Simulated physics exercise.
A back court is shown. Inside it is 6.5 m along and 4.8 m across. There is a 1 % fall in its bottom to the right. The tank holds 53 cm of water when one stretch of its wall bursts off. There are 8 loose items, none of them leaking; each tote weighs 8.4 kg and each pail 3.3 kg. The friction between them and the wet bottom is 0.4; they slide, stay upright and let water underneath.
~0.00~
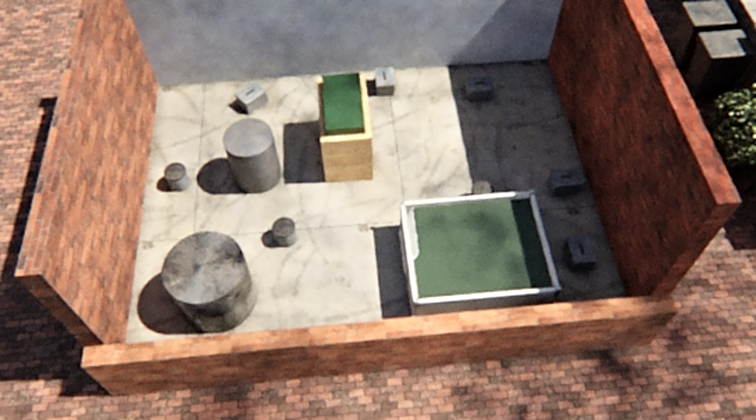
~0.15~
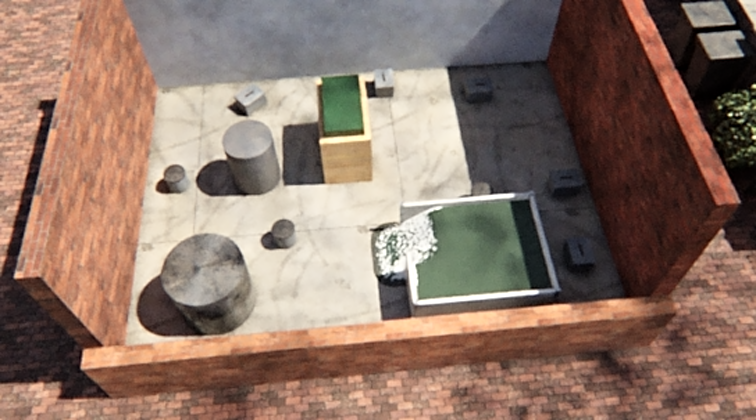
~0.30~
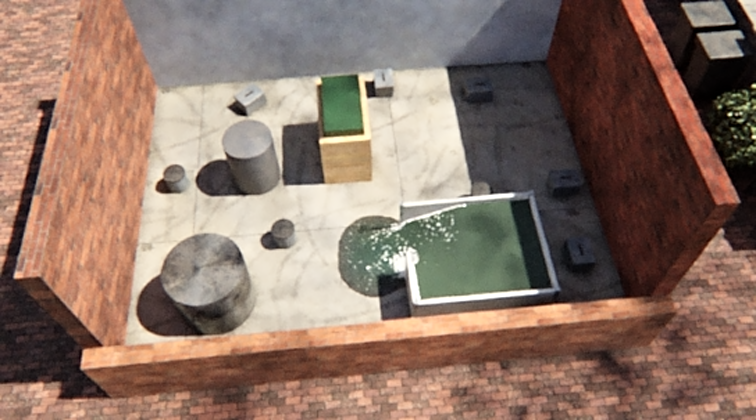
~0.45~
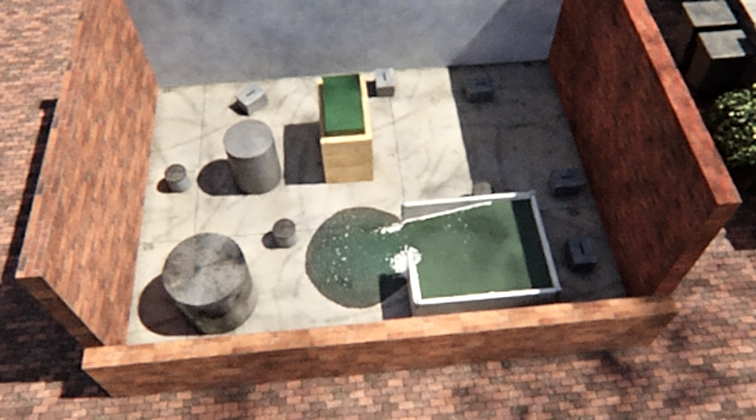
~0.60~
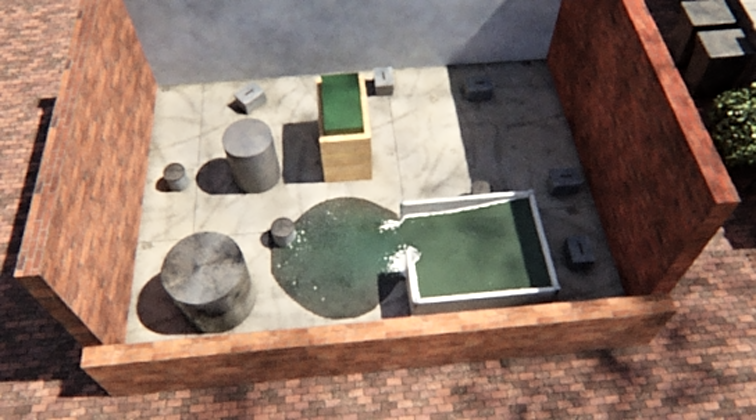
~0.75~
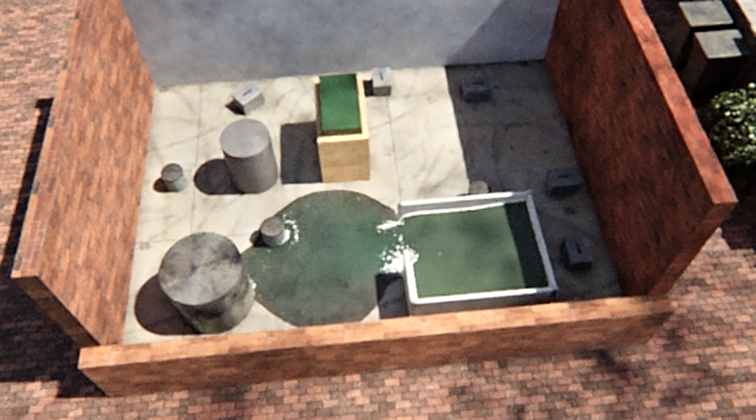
Green water burst out through the left side of a white-rimmed tank in a walled court and spread leftward in a widening pool, reaching a small grey pail and nudging it slightly left.
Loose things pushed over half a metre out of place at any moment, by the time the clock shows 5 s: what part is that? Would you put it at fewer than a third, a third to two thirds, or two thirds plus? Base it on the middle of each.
I would say fewer than a third.
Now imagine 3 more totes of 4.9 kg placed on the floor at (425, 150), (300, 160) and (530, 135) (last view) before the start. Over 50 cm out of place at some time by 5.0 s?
Result, in sequence: Below the mark / above the mark / below the mark.
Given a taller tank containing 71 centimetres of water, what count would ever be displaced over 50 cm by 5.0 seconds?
The answer would then be 3.
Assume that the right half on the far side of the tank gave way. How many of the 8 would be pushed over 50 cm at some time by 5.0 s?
The answer then is 3.
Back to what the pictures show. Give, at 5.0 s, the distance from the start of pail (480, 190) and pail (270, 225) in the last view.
Distances: 0 cm; 250 cm.
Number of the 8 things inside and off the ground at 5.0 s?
Total: 1.
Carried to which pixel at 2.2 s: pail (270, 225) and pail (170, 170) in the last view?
Estimated pixels: (145, 191) and (153, 154).
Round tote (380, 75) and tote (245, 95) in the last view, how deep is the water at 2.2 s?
About 0 and 1 cm.
After 1.1 s 1 of 8 are over 50 cm from their spots; 0 afloat.
After 2.2 s 1 of 8 are over 50 cm from their spots; 1 afloat.
After 3.5 s 2 of 8 are over 50 cm from their spots; 0 afloat.
After 5.0 s 2 of 8 are over 50 cm from their spots, and 2 have been at some point; 1 afloat.
